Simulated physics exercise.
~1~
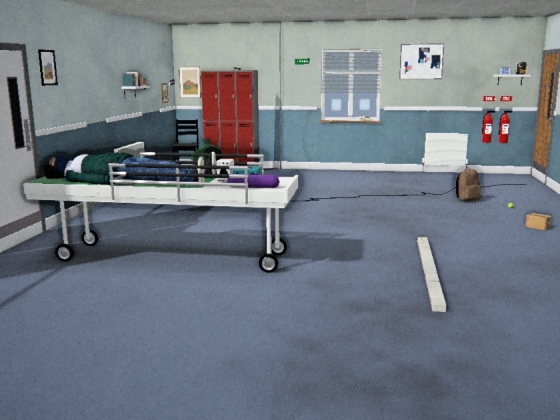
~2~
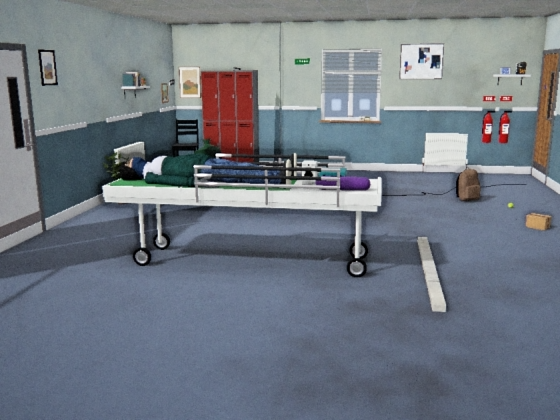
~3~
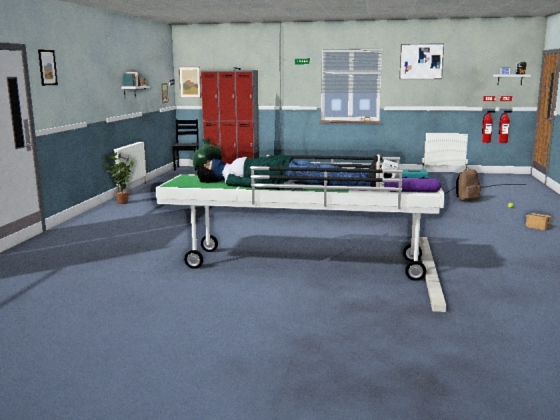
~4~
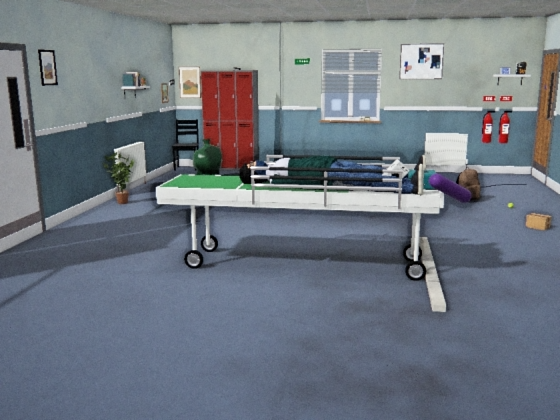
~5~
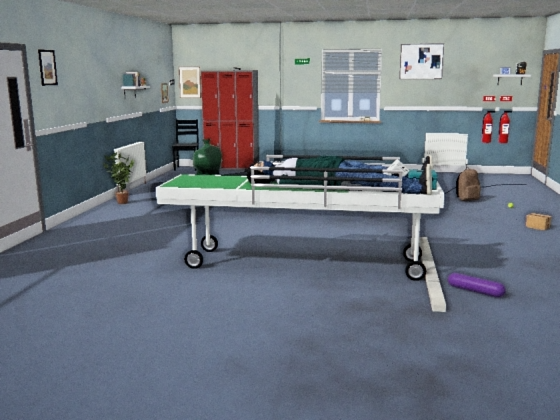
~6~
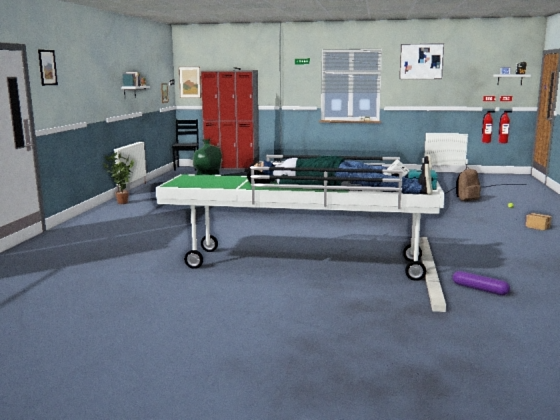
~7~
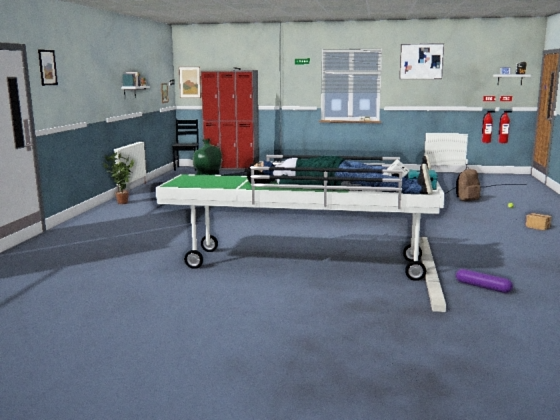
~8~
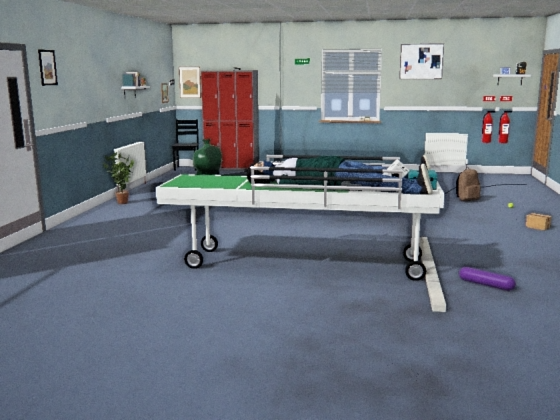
A person lying on a white hospital trolley rolled right across the room until it stopped abruptly at a strip on the floor; the person slid toward the foot end and stayed aboard, while a purple bottle dropped off and lay on the floor.
